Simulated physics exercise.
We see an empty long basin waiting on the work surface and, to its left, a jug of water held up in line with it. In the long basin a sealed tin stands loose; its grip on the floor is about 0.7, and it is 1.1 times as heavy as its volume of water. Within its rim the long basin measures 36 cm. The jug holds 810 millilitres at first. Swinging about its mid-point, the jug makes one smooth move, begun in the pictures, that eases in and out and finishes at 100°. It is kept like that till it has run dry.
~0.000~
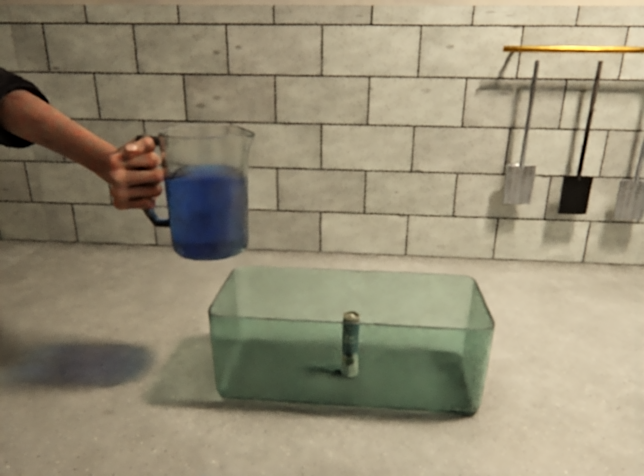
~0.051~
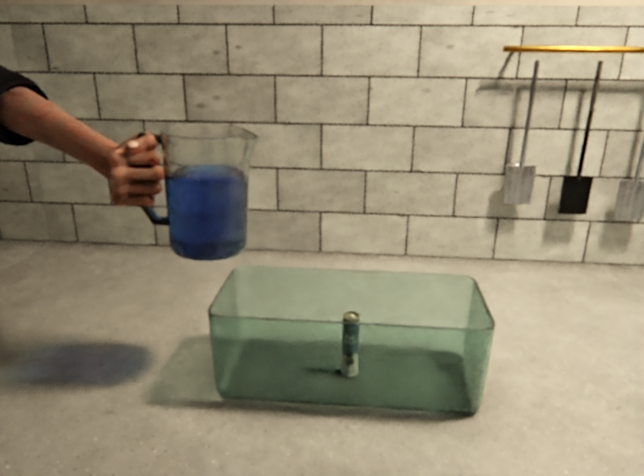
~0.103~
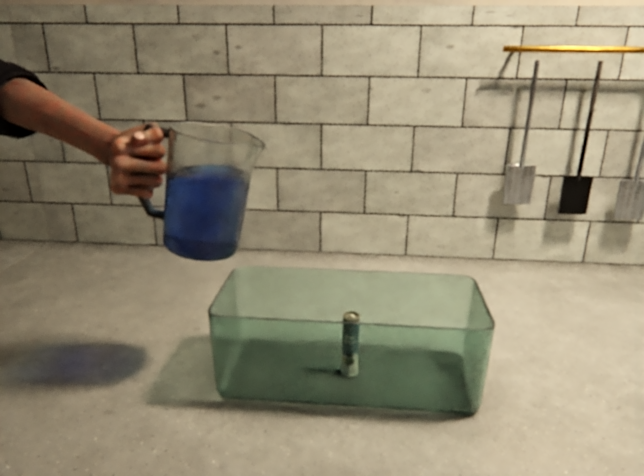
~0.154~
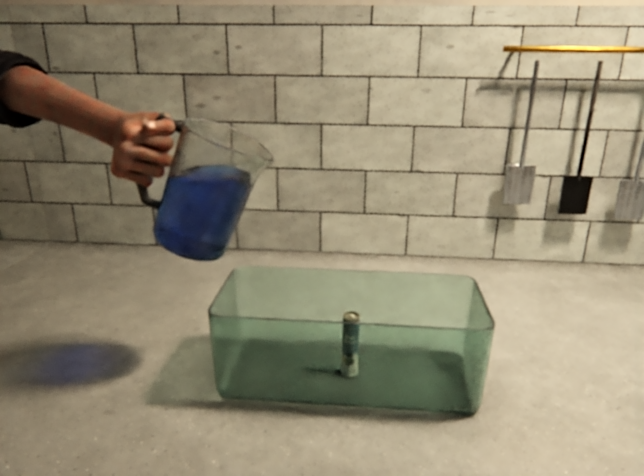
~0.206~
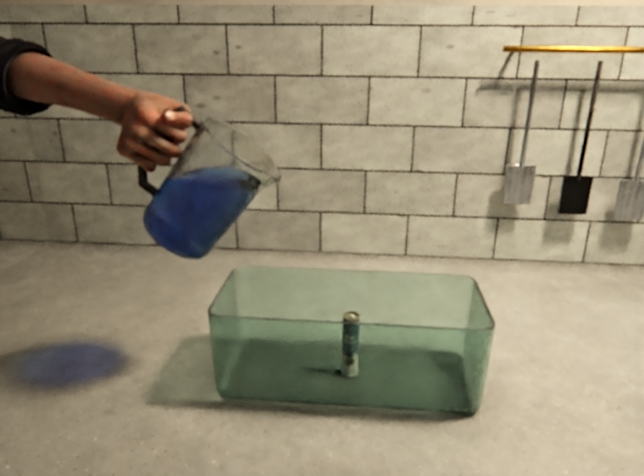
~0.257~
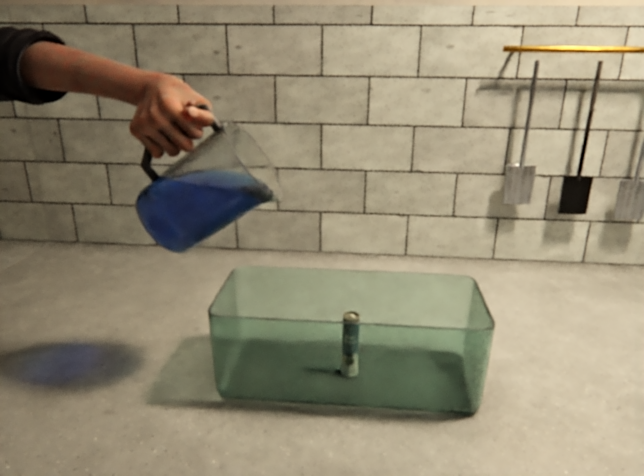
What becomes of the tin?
Here's my call: It tips.
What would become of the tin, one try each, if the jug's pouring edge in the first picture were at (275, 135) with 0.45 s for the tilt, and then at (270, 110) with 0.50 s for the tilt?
Trial 1 - tin tips; trial 2 - tin tips.
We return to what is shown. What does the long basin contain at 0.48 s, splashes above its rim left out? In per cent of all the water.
Close to 10 in a hundred.
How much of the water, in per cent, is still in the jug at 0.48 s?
About 68 percent.
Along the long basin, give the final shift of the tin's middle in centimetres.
Looks like roughly 12.0 cm in total.
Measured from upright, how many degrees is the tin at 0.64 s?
It tilts roughly 0° from upright.
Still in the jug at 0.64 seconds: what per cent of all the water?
32 in a hundred, give or take.
After 0.48 s the tilt is 100° and 69 per cent is still to pour; the tin stands where it began.
After 0.64 s the tilt is 100° and 31 per cent is still to pour; the tin stands 2 cm from where it began.
After 0.81 s the tilt is 100° and 12 per cent is still to pour; the tin leans 10°.
After 0.99 s the tilt is 100° and 4 per cent is still to pour; the tin lies on its side.
In the end the tin lies on its side.
